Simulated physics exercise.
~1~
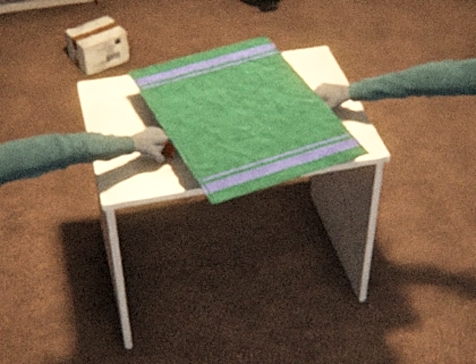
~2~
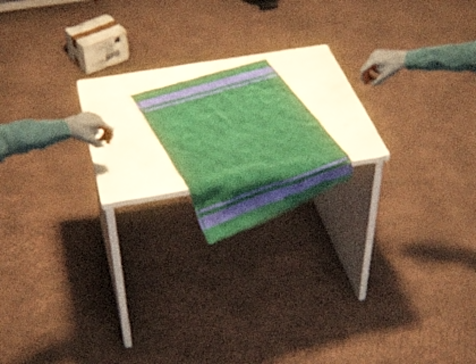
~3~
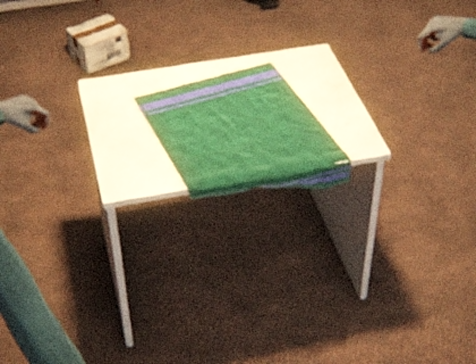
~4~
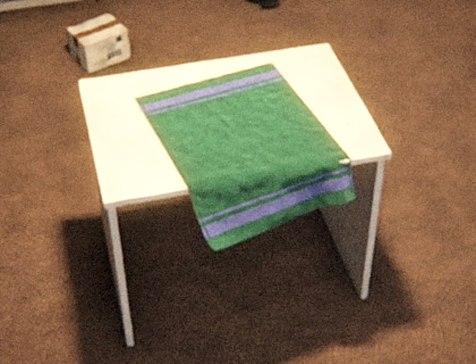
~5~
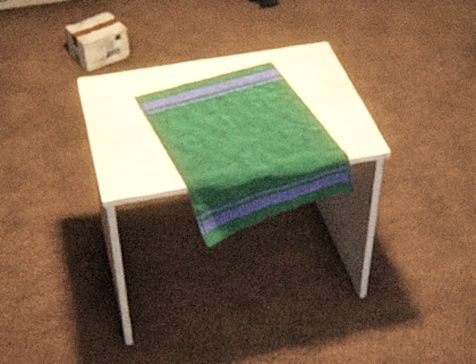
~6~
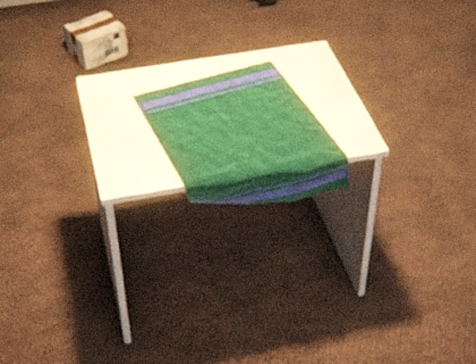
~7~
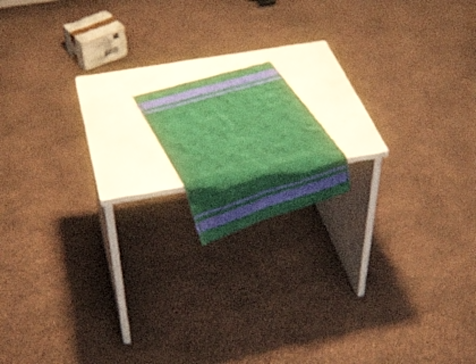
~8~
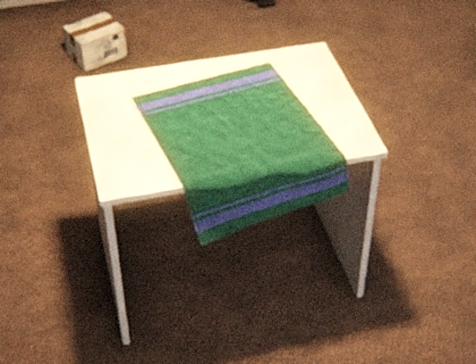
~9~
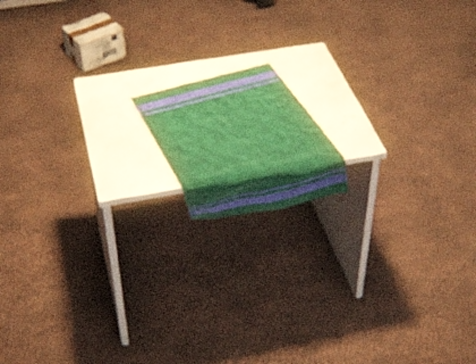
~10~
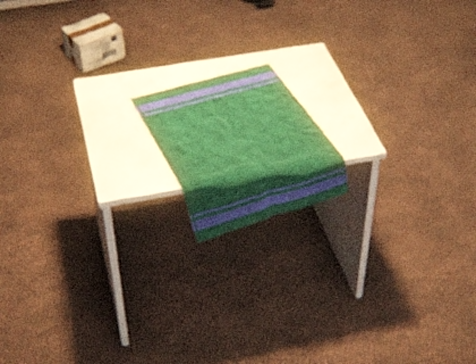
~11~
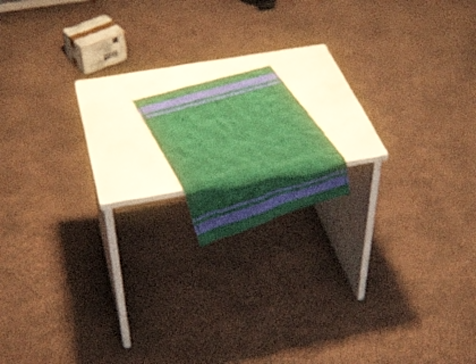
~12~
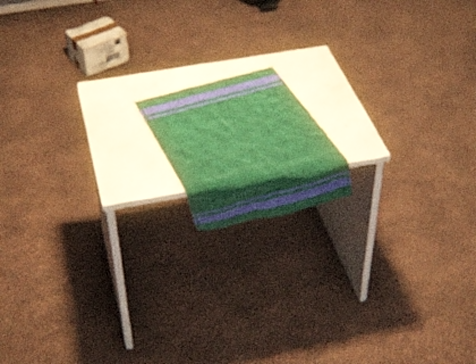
At the start, two hands in teal sleeves hold a green scarf with lavender-blue bands flat above a white desk on a brown floor, with a small pale box behind. The hands let go and draw away to the left and right as the scarf settles across the desk's front edge. Its near end drops over the rim, then folds under and swings back down. With the hands gone, the hanging end flaps in and out a few more times, while the rest stays put. It ends draped over the edge, mostly resting on the desktop.
